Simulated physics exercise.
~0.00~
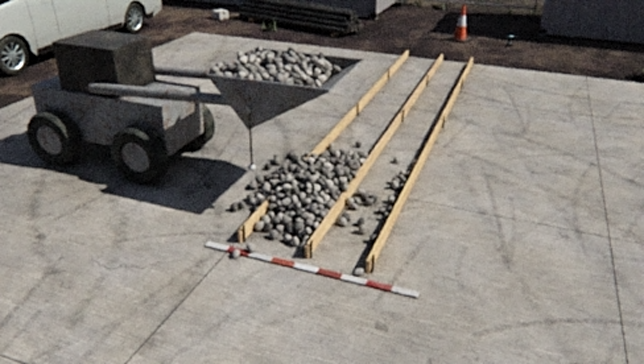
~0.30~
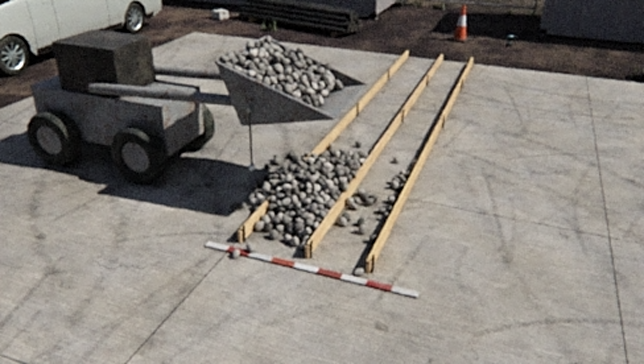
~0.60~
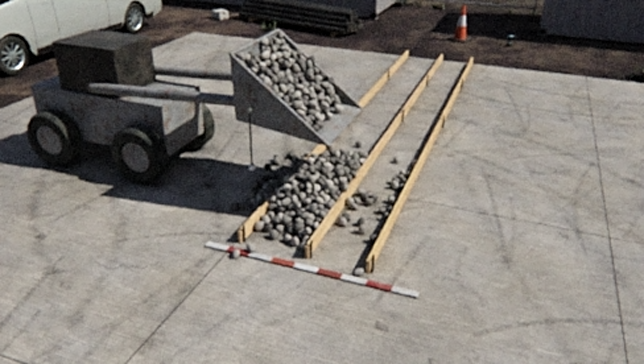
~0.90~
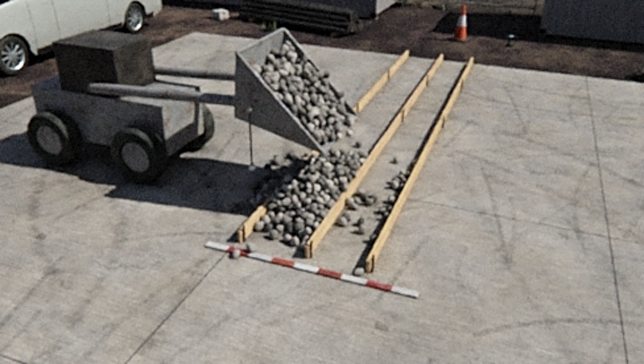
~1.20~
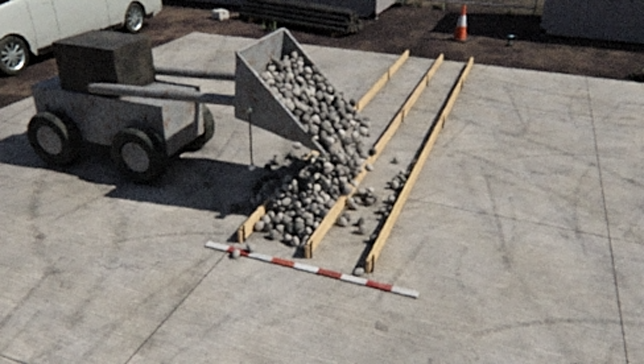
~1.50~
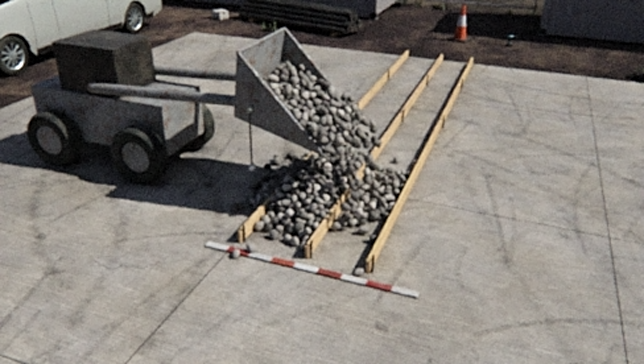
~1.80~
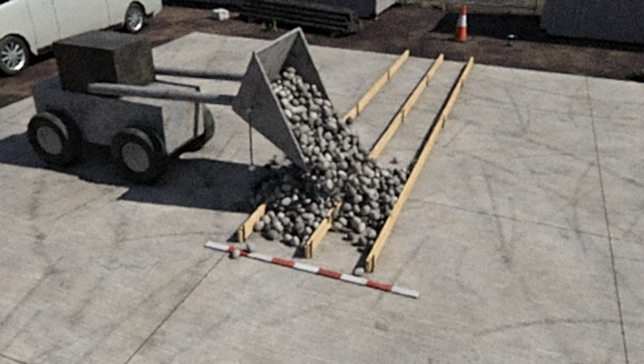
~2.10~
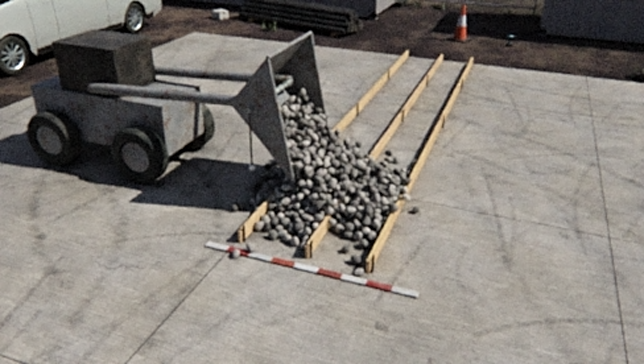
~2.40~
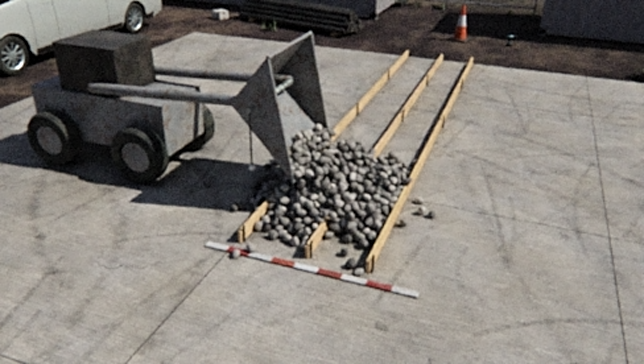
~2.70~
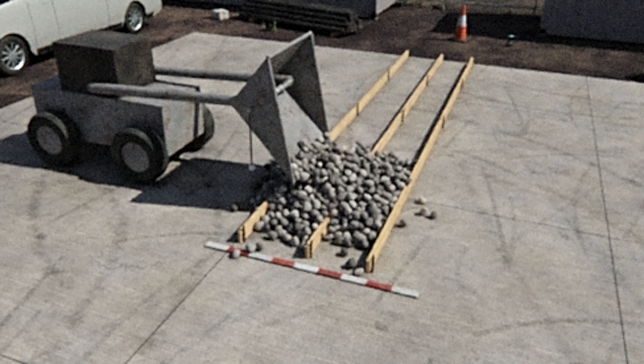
On a sunlit concrete yard, a dark loader holds a bucket heaped with grey cobbles above three wooden planks, where an earlier load already lies loose beside a red and white staff. The bucket tips forward to the right and pauses, its stones still mostly held in. Then cobbles begin sliding over the lip, spilling onto the old pile and across the middle plank. The bucket tilts more steeply and the rest pours out, with a few stones rolling past the right-hand plank. It ends with the bucket steeply tipped and still above a broad heap filling the near ends of both bays.
